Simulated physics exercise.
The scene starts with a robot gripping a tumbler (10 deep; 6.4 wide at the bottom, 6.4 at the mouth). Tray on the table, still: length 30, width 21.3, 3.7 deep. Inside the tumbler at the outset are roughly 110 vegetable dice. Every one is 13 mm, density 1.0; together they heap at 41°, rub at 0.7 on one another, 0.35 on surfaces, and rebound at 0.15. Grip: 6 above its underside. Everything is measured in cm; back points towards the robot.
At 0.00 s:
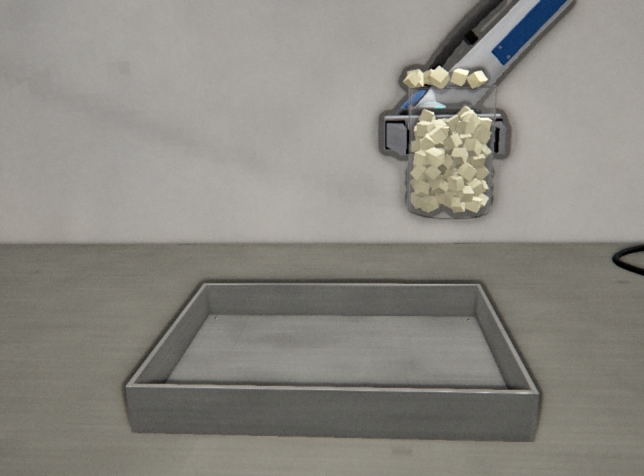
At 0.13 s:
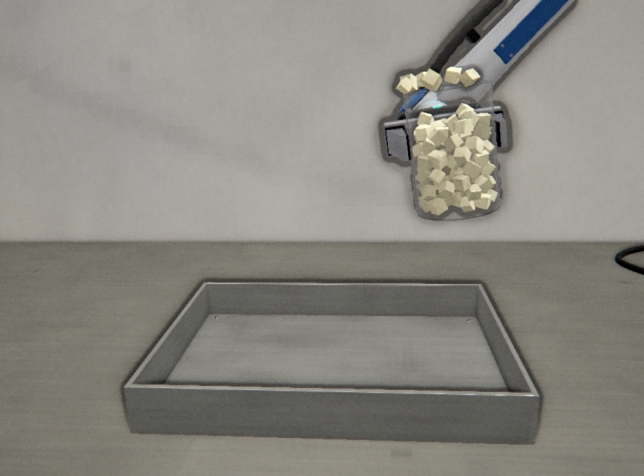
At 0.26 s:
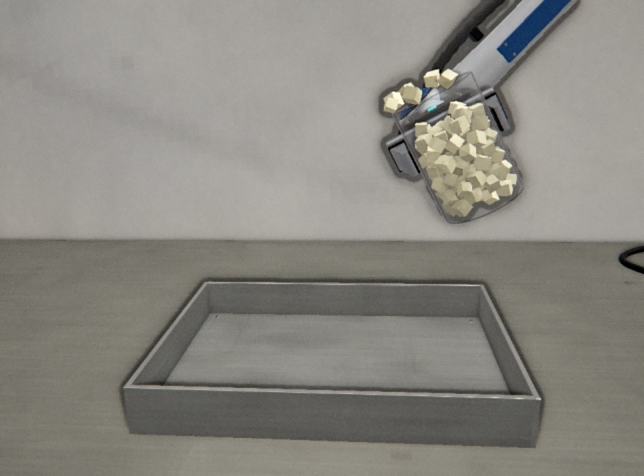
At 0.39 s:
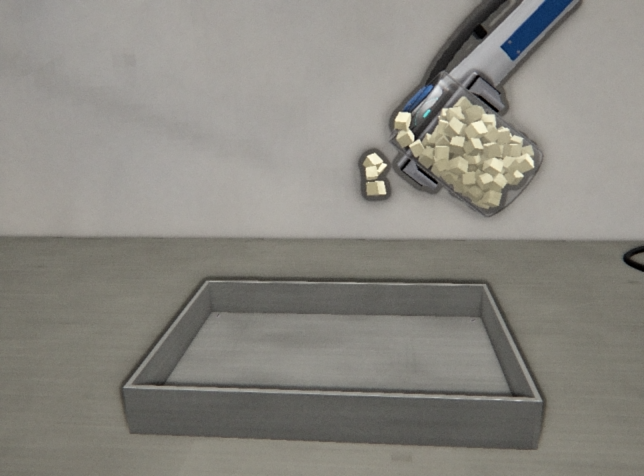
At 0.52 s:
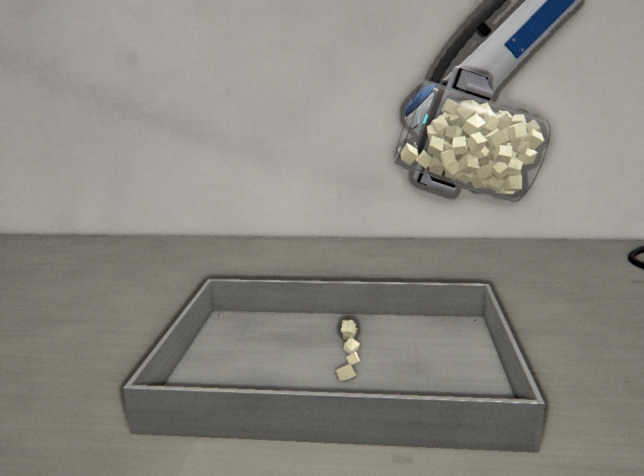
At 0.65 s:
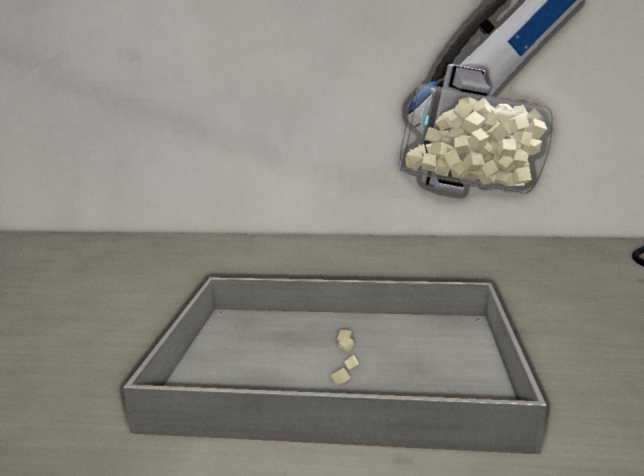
A robot arm with a blue panel reaches in from the upper right, seen from the front and slightly above a grey tabletop against a pale wall. It grips a clear tumbler heaped with cream-coloured dice above a shallow, empty grey tray. The arm tips the tumbler leftward, a few dice drop into the tray and scatter slightly, and most stay inside as it tilts nearly sideways.
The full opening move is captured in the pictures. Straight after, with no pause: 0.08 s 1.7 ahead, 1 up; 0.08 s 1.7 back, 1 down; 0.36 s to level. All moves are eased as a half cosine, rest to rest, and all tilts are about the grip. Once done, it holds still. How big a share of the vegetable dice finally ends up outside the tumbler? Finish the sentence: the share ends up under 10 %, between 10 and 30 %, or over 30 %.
The share ends up between 10 and 30 %.
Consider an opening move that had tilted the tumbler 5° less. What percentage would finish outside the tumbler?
I'd put it close to 15 per cent.
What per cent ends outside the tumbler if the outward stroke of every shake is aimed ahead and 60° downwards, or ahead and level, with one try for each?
You'd get about 5 per cent with the first setting and about 15 per cent with the second.
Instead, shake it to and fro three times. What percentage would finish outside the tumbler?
That share would be near 40 percent.
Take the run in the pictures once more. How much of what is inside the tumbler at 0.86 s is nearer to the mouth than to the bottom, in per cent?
Roughly 60 %.
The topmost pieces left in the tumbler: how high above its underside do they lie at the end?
It reaches close to 9.0 cm in the end.
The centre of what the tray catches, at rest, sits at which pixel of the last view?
Centre estimate: Around (341, 361).
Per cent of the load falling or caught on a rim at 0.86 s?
That comes to about 7 per cent, more or less.
After 0.86 s, tilted 76° forward, highest piece 23 above the table; 95 in the tumbler, 5 in the tray, 8 in flight or on a rim.
After 1.07 s, tilted 15° forward, highest piece 24 above the table; 89 in the tumbler, 18 in the tray, 1 in flight or on a rim.
After 1.37 s, level, highest piece 24 above the table; 89 in the tumbler, 19 in the tray.
After 2.42 s, level, highest piece 24 above the table; 89 in the tumbler, 19 in the tray.
At rest, 89 in the tumbler, 19 in the tray. That is 18 % outside the tumbler.
